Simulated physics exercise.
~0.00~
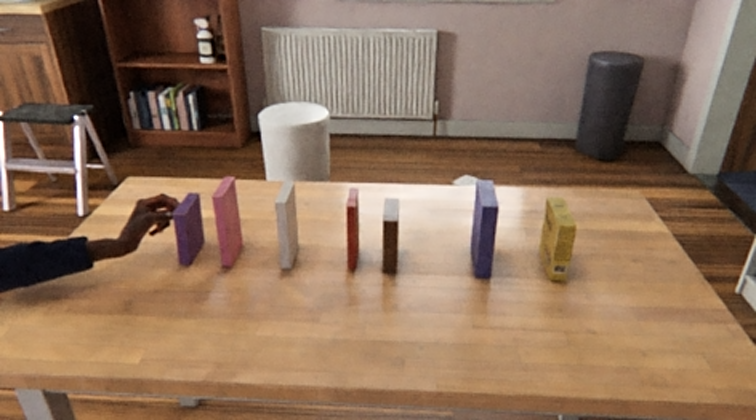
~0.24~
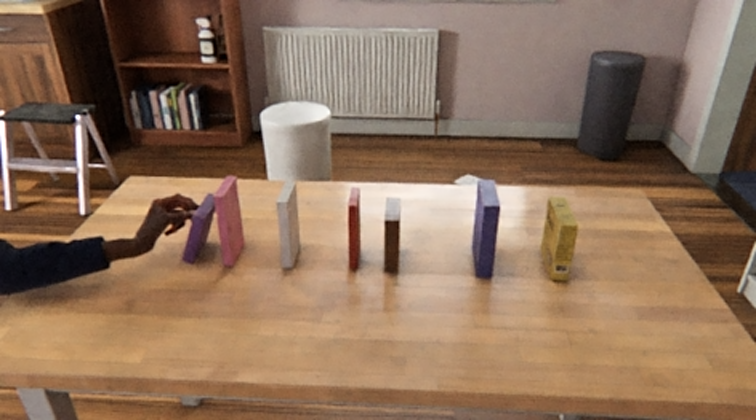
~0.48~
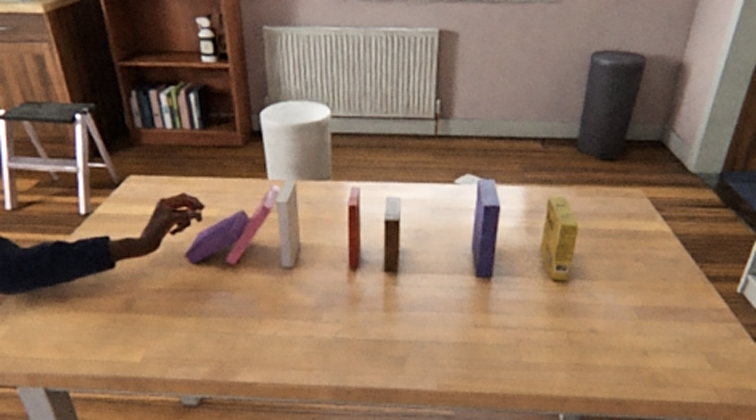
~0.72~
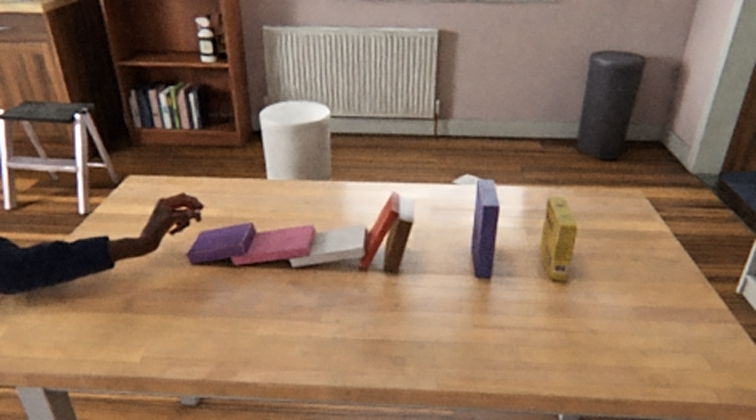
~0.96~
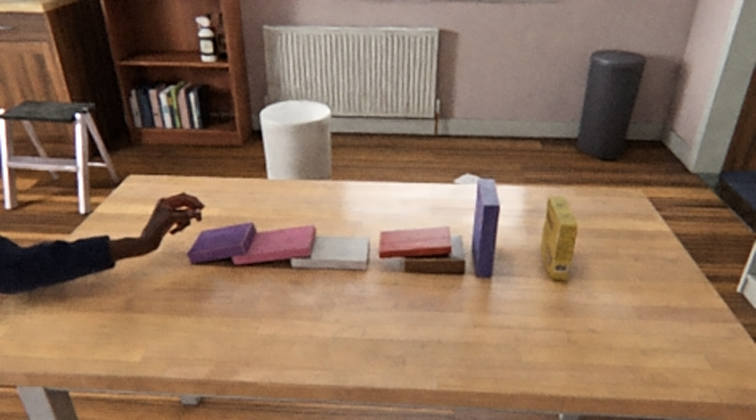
The clip opens on a wooden table where seven flat blocks stand on end in a spaced line, with a hand at the purple one on the far left. The hand tips the purple block to the right, and it leans into the pink block. The pink block tilts over towards the white one, while the hand hovers behind. Soon the purple, pink and white pieces are down, and the red block leans against the tilting brown one. Finally the red block lies on top of the fallen brown one, while the tall blue block and the yellow packet remain upright.
